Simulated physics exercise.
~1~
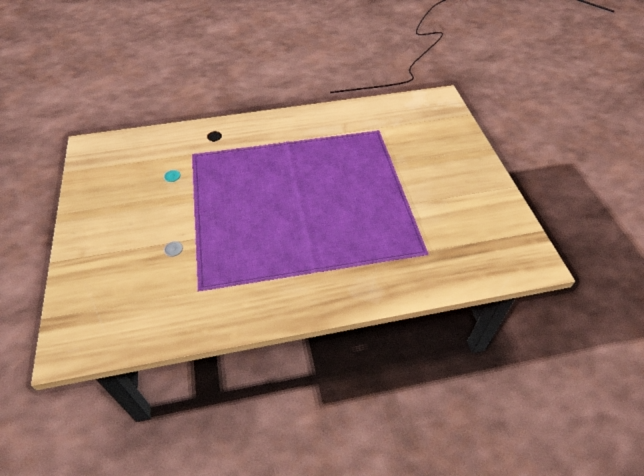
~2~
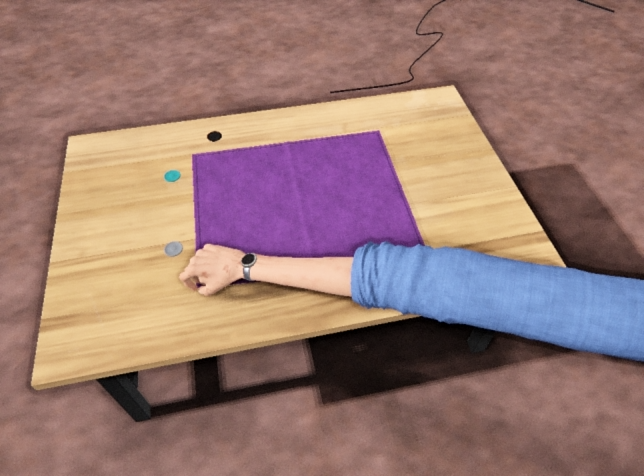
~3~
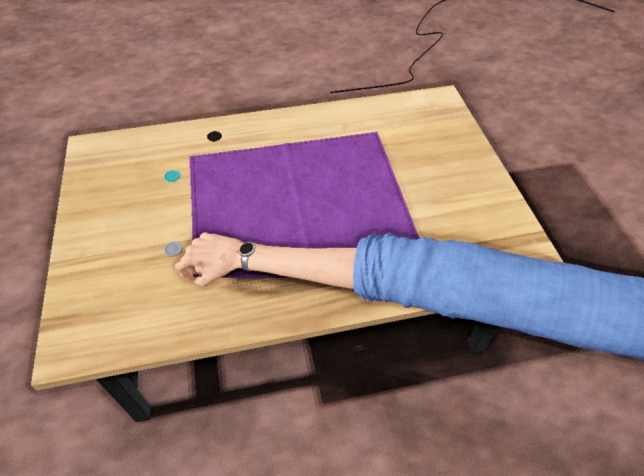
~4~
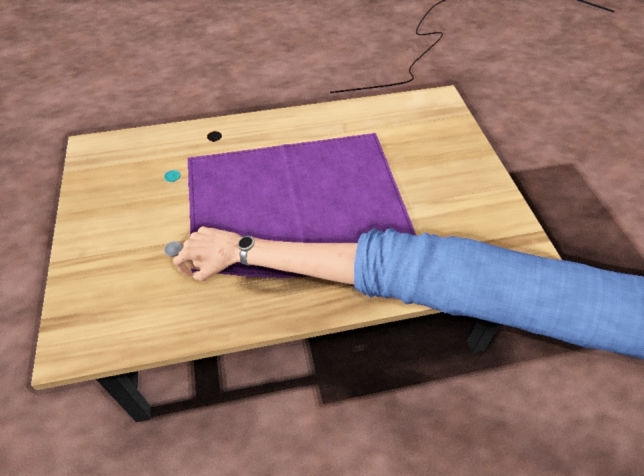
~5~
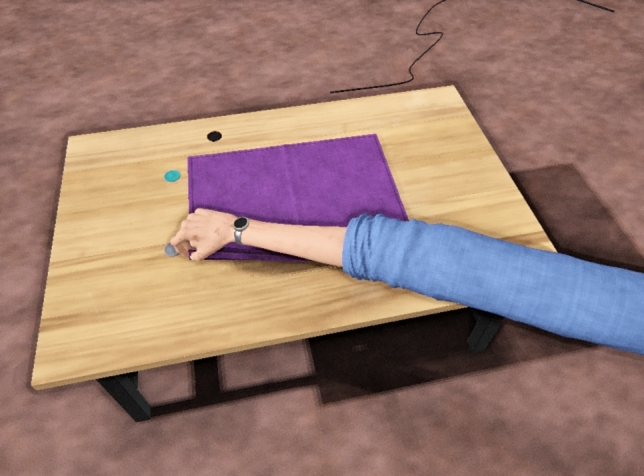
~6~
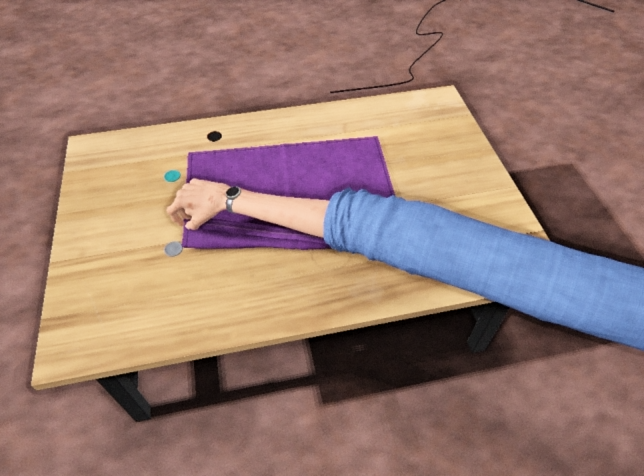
A light wooden table with dark legs stands on a mottled brownish-pink floor, seen from above at an angle by a still camera. A purple napkin lies flat on it, with black, teal and grey discs along its left side and a thin dark cord behind. A blue-sleeved arm wearing a watch reaches from the right, pinches the near-left corner, lifts it slightly and draws it backward, wrinkling the cloth.
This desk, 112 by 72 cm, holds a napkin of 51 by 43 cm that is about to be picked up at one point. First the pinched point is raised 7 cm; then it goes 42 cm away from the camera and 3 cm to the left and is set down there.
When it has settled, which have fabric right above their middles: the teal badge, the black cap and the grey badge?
My guess is the teal badge ends up hidden, my guess is the black cap ends up hidden, my guess is the grey badge stays in view.
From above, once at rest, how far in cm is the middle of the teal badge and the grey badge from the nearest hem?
About 4 cm, 24 cm.
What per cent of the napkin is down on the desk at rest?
At rest, about 75 percent of it.
Next, 70 % of it is down, spanning 57 by 46 cm, above no small thing.
Then, 70 % of it is down, spanning 58 by 52 cm, above teal badge, black cap.
After that, 75 % of it is down, spanning 58 by 53 cm, above teal badge, black cap.
Later, 75 % of it is down, spanning 57 by 53 cm, above teal badge, black cap.
At the end, 75 % of it is down, spanning 57 by 52 cm, above teal badge, black cap.
